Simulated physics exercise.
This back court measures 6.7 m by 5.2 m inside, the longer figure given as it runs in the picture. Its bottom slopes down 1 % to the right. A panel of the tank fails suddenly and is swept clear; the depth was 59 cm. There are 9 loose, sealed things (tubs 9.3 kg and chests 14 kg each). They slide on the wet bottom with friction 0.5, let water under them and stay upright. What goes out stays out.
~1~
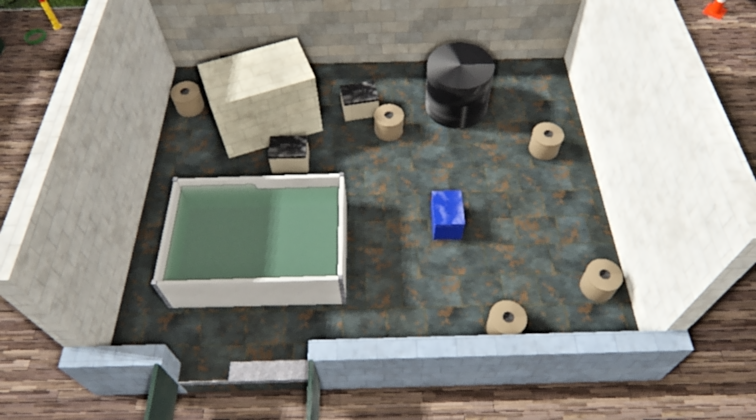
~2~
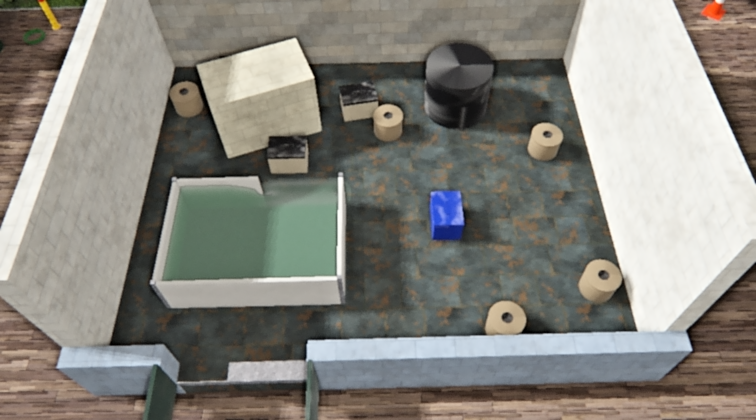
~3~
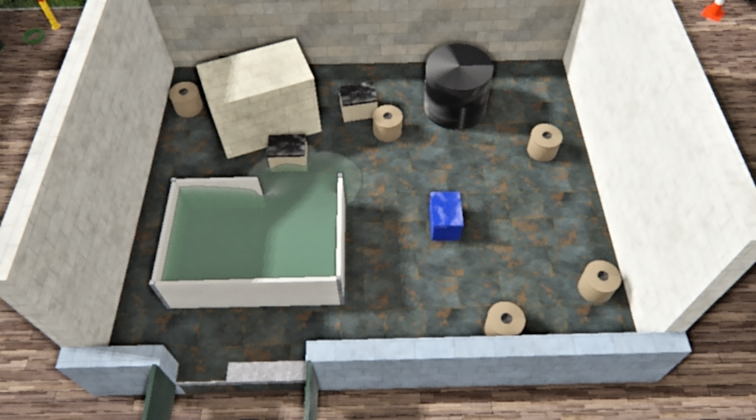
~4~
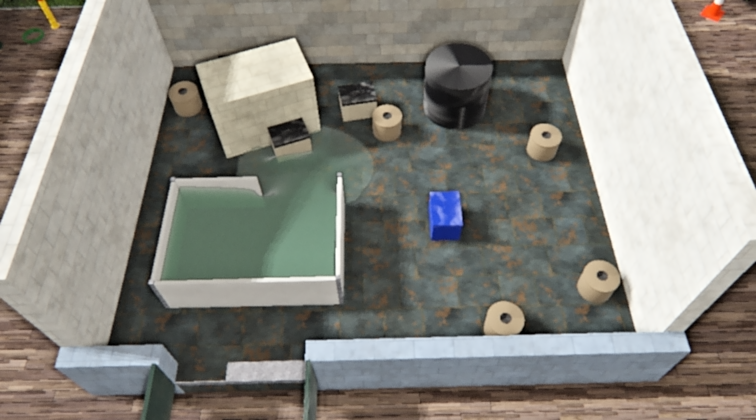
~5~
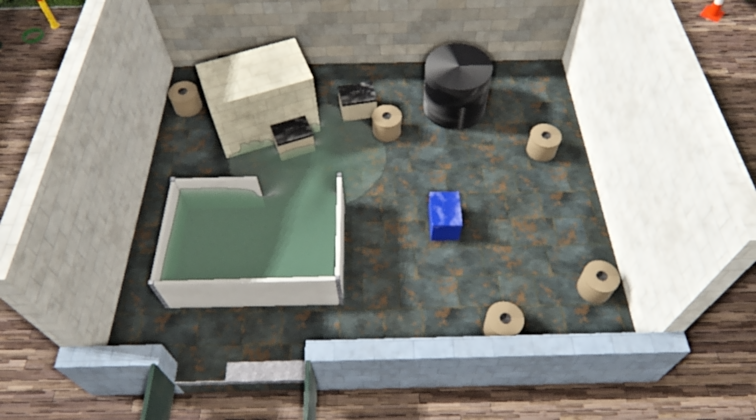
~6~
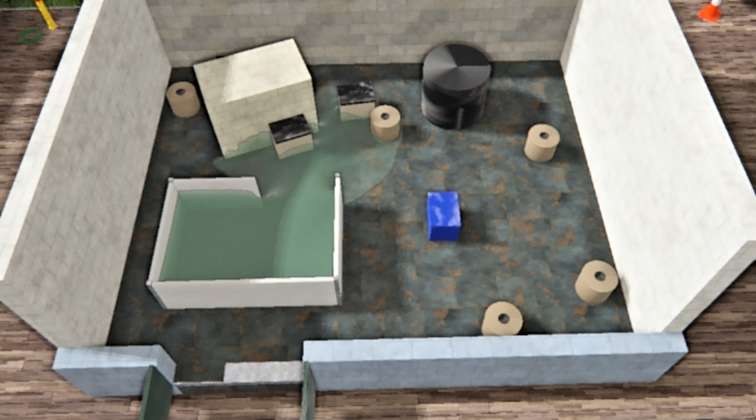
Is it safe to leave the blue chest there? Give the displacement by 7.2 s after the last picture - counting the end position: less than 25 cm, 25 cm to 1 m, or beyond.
The blue chest holds its place.
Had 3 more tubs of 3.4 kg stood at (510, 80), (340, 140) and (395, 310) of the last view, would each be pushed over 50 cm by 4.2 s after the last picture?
In turn: More, more, short of it.
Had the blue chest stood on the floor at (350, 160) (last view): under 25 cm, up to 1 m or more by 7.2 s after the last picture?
It gets carried off.
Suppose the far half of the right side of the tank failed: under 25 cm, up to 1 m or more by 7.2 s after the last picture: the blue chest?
Then the blue chest ends far away.
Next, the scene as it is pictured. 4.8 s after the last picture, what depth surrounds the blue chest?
Roughly 1 cm.
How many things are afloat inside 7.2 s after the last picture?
At that moment 6.
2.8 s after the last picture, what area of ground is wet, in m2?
About 22 m2.
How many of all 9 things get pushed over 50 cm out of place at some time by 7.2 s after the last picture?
7 of them.
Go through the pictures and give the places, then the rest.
In the first frame, the blue chest at (448, 207) rests on the ground; 3.2 m2 under water; 0 of 9 have shifted.
In the second frame, the blue chest at (447, 208), on the bottom; 3.8 m2 under water; 0 of 9 have shifted.
In the third frame, the blue chest at (446, 209) rests on the ground; 4.4 m2 under water; 0 of 9 have shifted.
In the fourth frame, the blue chest at (446, 208) rests on the ground; 5.4 m2 under water; 1 of 9 have shifted.
In the fifth frame, the blue chest at (446, 208) rests on the ground; 6.0 m2 under water; 1 of 9 have shifted.
In the sixth frame, the blue chest at (444, 209) rests on the ground; 6.4 m2 under water; 1 of 9 have shifted.
Then, 0.9 s after the last picture the blue chest is near (444, 209), 0.0 m from its start, aground; 0 of 9 are out; 2 afloat.
Then, 2.8 s after the last picture the blue chest is near (444, 209), 0.0 m from its start, aground; 0 of 9 are out; 4 afloat.
Then, 4.8 s after the last picture the blue chest is near (444, 209), 0.0 m from its start, aground; 0 of 9 are out; 7 afloat.
Then, 7.2 s after the last picture the blue chest is near (444, 209), 0.0 m from its start, aground; 0 of 9 are out; 6 afloat.
